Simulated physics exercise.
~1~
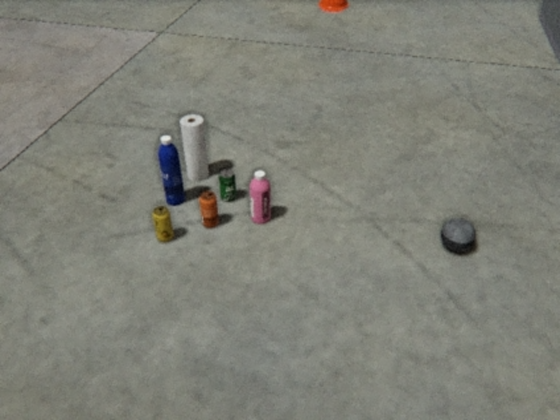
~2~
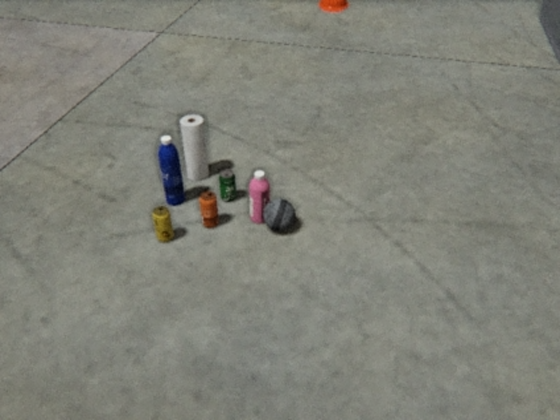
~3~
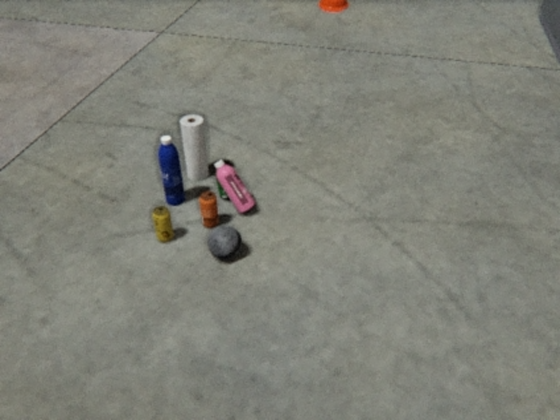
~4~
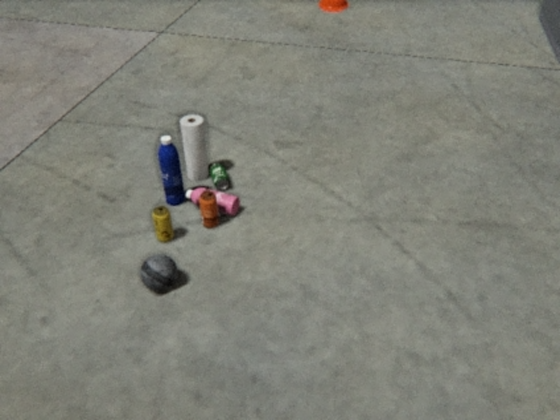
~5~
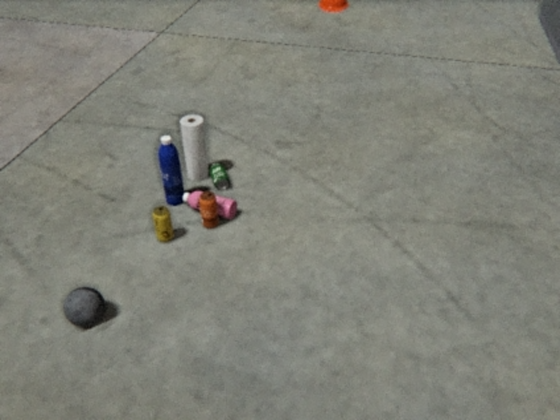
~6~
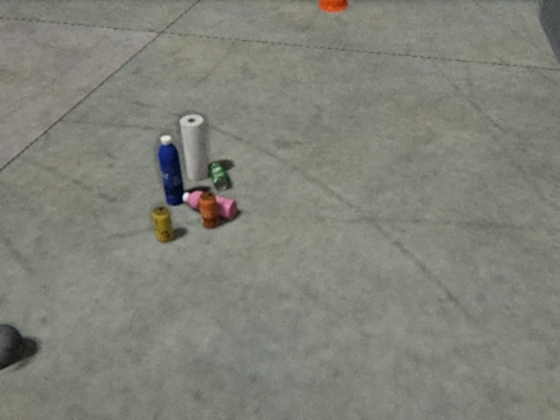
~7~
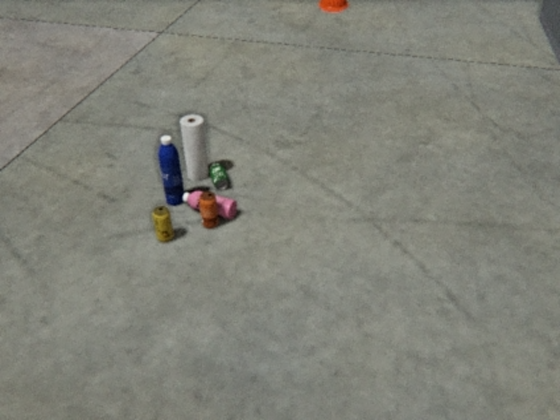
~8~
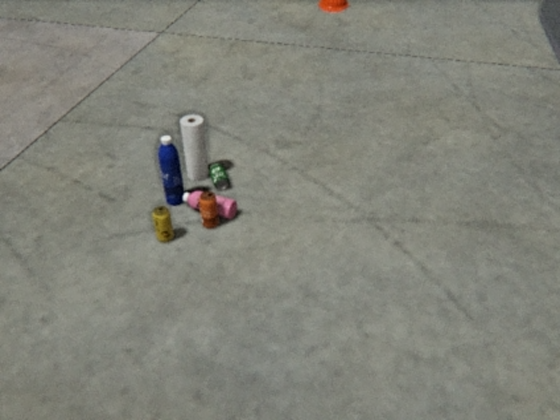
To begin with, a grey ball is at the right of a concrete floor, while a blue bottle, a pink bottle, a white roll and green, orange and yellow cans stand upright in a group to the left. The ball rolls left and reaches the pink bottle. The bottle tips over to the left, and the green can behind it tips too, as the ball passes in front of the group. Both end up lying on their sides while the ball rolls on toward the lower left and leaves the view. The other four items remain standing.
